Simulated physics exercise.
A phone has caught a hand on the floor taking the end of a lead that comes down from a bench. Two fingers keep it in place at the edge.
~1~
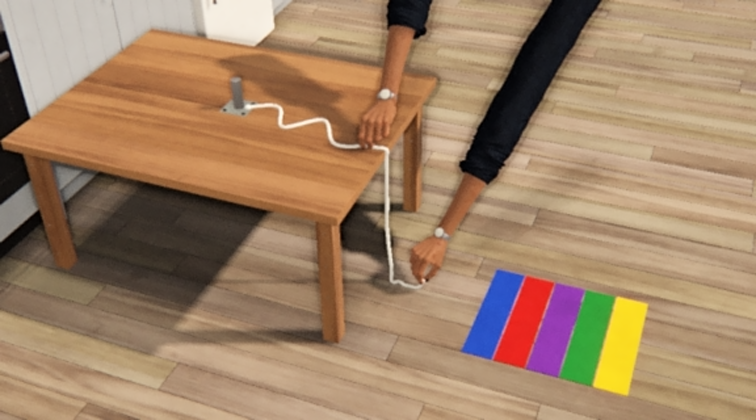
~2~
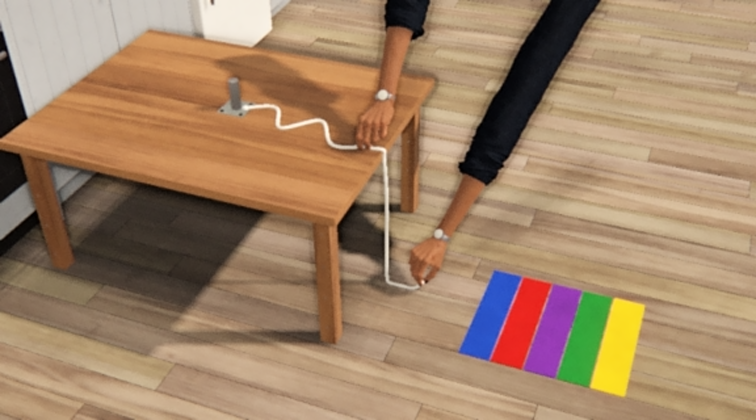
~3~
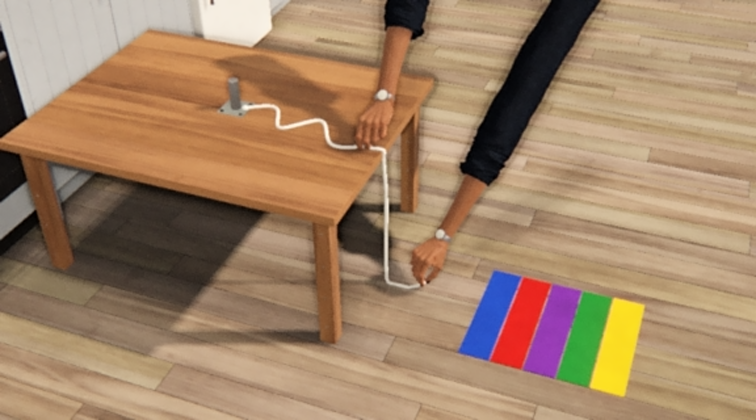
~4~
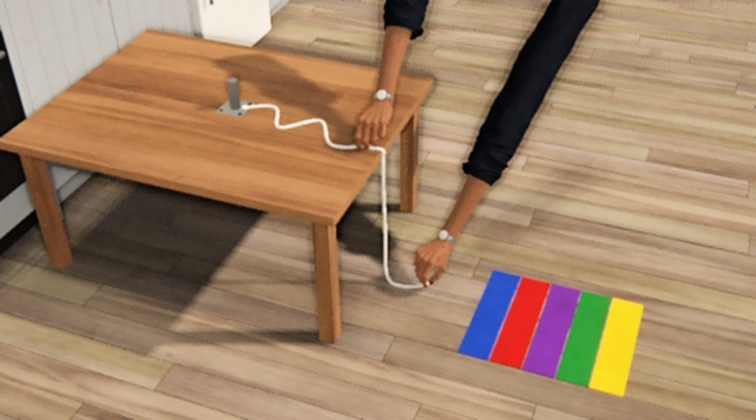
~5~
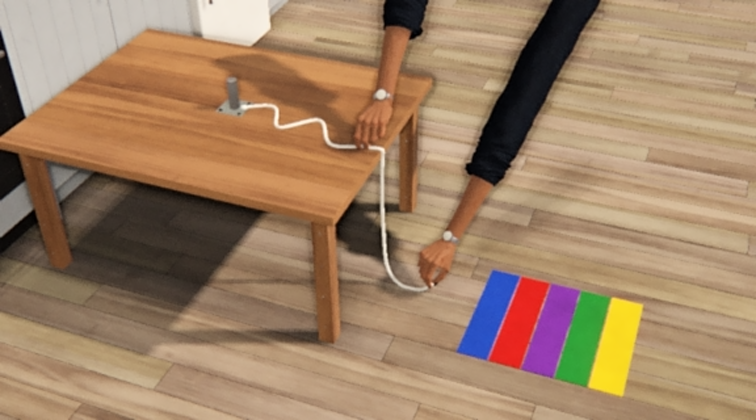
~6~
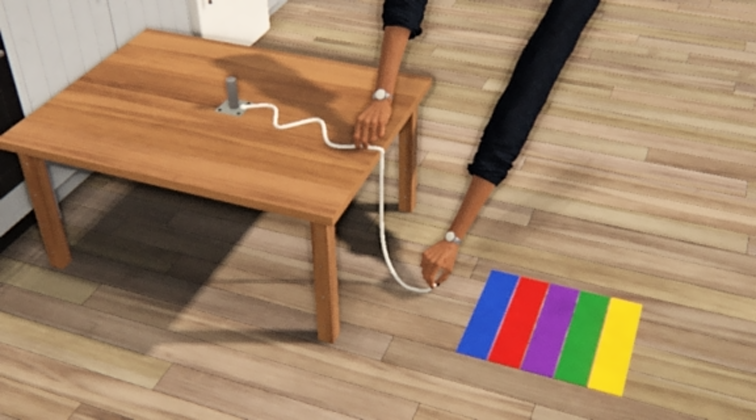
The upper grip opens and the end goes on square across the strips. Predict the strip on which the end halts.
The green strip.
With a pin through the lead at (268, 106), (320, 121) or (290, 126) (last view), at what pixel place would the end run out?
They end up at (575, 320), (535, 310) and (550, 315).
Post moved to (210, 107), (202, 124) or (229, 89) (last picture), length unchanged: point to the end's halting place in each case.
First (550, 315), then (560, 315), then (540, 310).
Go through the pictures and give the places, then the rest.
In the first picture, end (424, 281); blue (483, 339); red (515, 348); purple (547, 356); green (581, 365); yellow (615, 374).
In the second picture, end (423, 282); lead through (274, 107) (301, 124) (331, 144) (385, 163) (387, 220) (387, 270).
In the third picture, end (425, 283).
In the fourth picture, end (428, 283); lead through (273, 107) (300, 124) (330, 144) (383, 162) (385, 220) (386, 270).
In the fifth picture, end (432, 284).
In the sixth picture, end (435, 285); lead through (271, 106) (299, 123) (329, 143) (382, 162) (381, 219) (392, 270).
Soon after, end near (532, 309); over red.
After that, end near (563, 317); over purple.
At the stop, end near (583, 321); over green. The green one.
